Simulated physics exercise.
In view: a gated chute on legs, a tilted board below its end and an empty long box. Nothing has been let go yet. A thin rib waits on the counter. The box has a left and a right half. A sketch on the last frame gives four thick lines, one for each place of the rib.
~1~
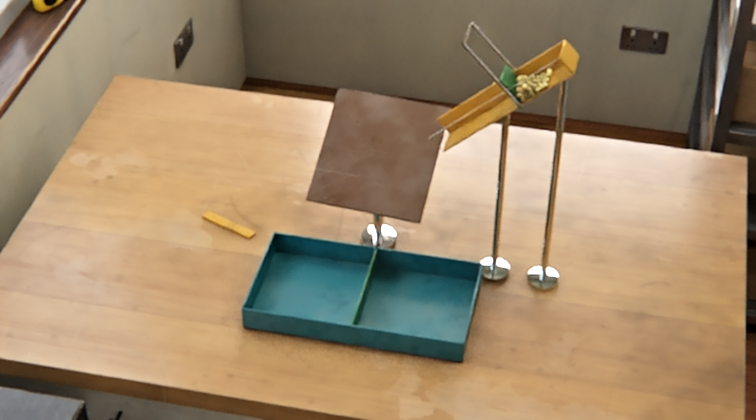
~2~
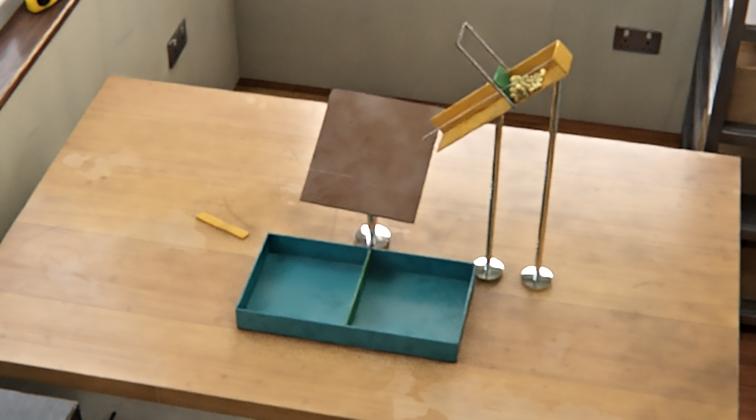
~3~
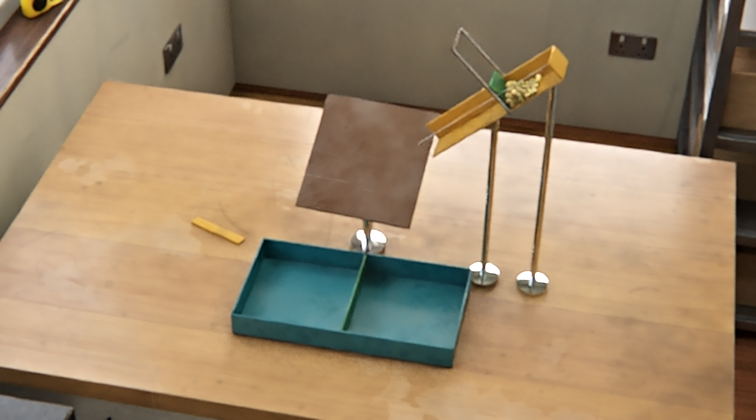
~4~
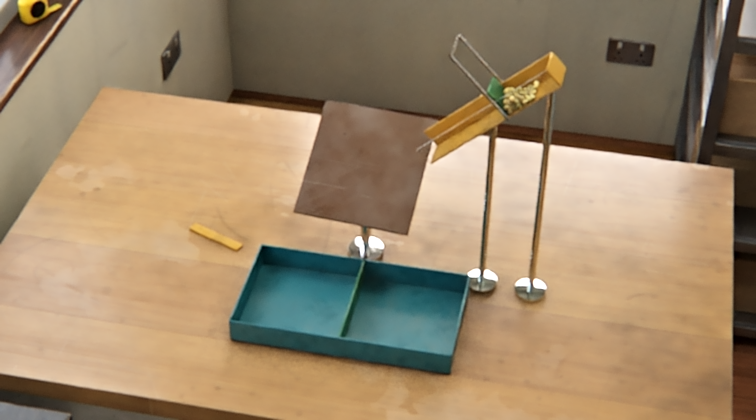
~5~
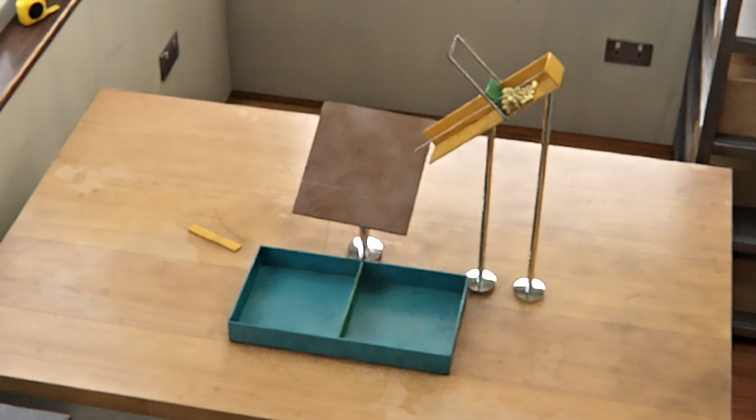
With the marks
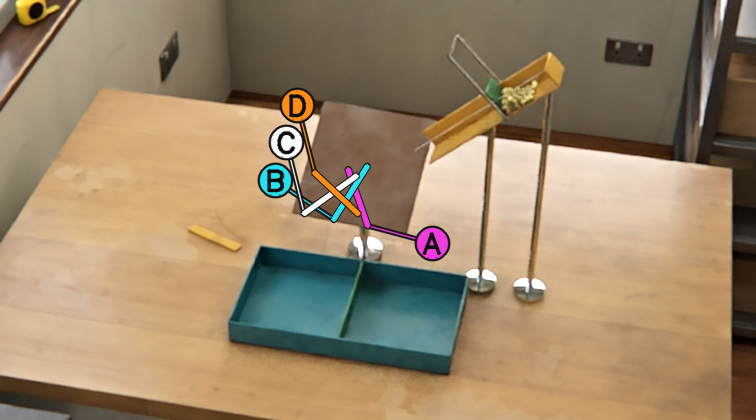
A pale wooden table stands in a grey-walled room with wall sockets, seen from above at an angle. A yellow chute on two metal legs, holding pale beans behind a green gate, slopes down leftward toward a tilted brown board, with an empty teal two-part box in front and a small yellow strip at left. The objects stay still while the camera drifts slightly, shifting the view.
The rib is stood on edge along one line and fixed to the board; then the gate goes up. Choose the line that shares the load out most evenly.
Line D.
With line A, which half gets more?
The right half.
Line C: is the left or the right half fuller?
More lands on the left.
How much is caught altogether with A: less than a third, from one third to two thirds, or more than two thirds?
More than two thirds.
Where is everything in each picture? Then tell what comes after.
The first picture shows load behind the gate (529, 85), soya beans; lip of the chute (447, 143), sloping fairly steeply.
The second picture shows middle of the board (372, 154), tilted fairly steeply; middle of its low edge (356, 211); of its high edge (388, 98).
The third picture shows front corners of the box (232, 314) and (453, 349); front end of its middle wall (341, 331); gate still shut (495, 82).
The fourth picture shows middle of the load (516, 97); lip (434, 155).
The fifth picture shows middle of the load (515, 97); lip (432, 155).
On the marked copy, line A from (348, 169) to (367, 225); line B from (367, 166) to (333, 219); line C from (356, 176) to (304, 213); line D from (314, 172) to (358, 213).
Choosing A, of what is caught, about a tenth in the left half, the larger part in the right.
Choosing B, of what is caught, almost all in the left half, about a tenth in the right.
Choosing C, of what is caught, the larger part in the left half, about a tenth in the right.
Choosing D, of what is caught, roughly half in the left half, roughly half in the right.
